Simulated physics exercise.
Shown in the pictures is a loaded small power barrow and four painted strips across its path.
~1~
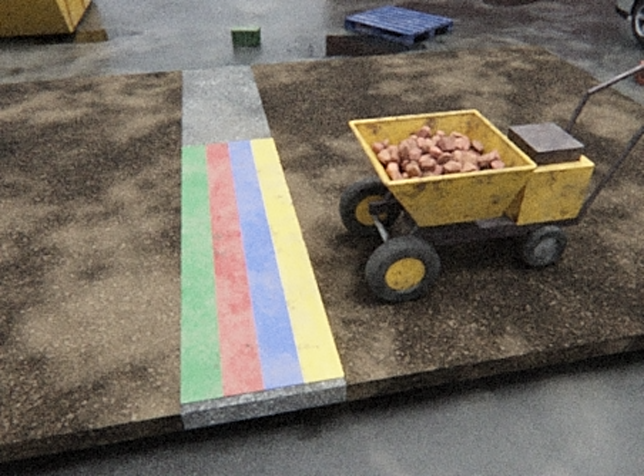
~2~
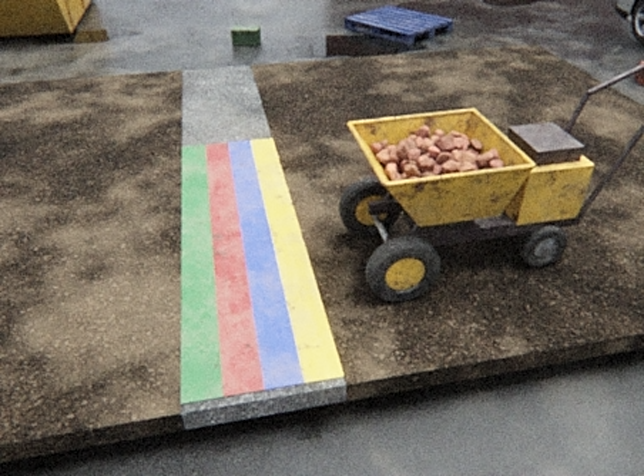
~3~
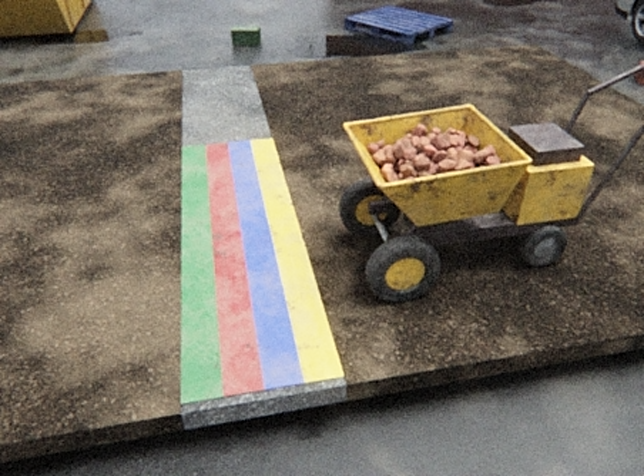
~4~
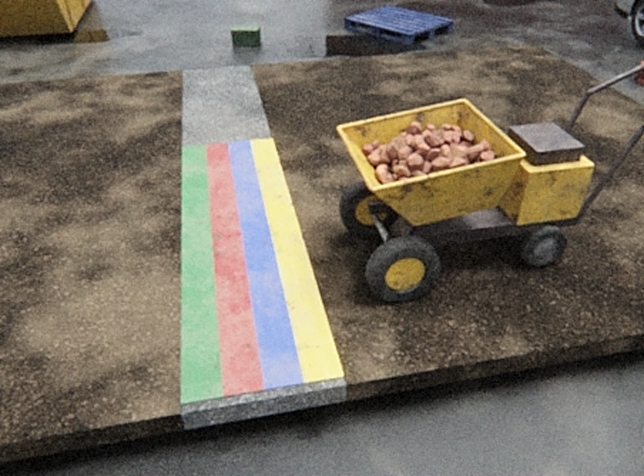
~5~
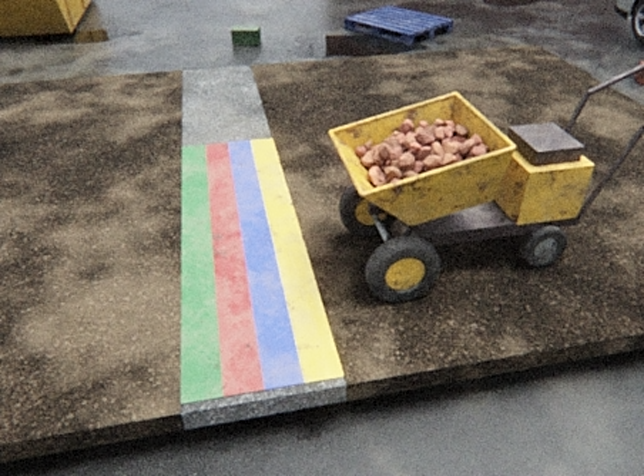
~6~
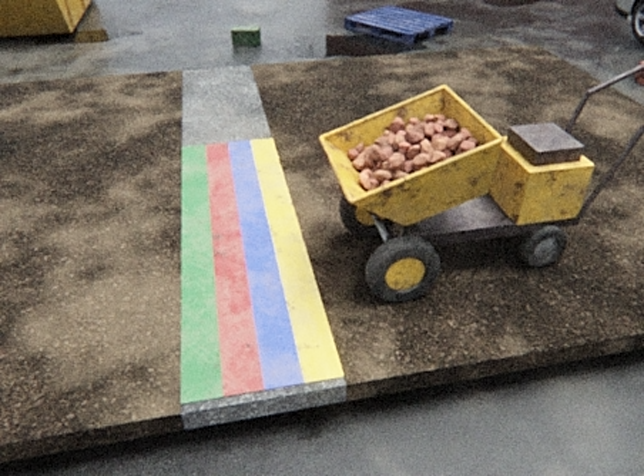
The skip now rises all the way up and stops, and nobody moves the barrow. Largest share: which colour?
Colour: Blue.
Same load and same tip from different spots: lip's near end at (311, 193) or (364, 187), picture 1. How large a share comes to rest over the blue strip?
First spot: Roughly 0 percent; second spot: Roughly 30 percent.
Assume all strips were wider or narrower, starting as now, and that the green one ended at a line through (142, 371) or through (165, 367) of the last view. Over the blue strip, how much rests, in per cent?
The first one comes out at 40 percent, while the second comes out at 40 percent.
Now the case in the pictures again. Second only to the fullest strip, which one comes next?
Second: The red one.
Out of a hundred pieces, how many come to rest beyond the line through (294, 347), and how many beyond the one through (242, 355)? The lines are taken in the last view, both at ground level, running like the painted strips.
The first comes to 70 per cent, the second to 30 per cent.
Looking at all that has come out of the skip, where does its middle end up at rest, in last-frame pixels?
Somewhere close to (254, 273) in the last picture.
Soon, skip tipped steeply; all in the skip.
A while on, skip tipped right over; most in the skip; a stray few over the yellow strip; a small part over the blue strip; a stray few over the red strip; a stray few falling.
Towards the end, skip tipped right over; about a quarter in the skip; a small part over the yellow strip; about a third over the blue strip; about a quarter over the red strip; a small part over the green strip; a stray few off the paint.
Finally, skip tipped right over; about a quarter in the skip; a small part over the yellow strip; about a third over the blue strip; about a quarter over the red strip; a small part over the green strip; a stray few off the paint.
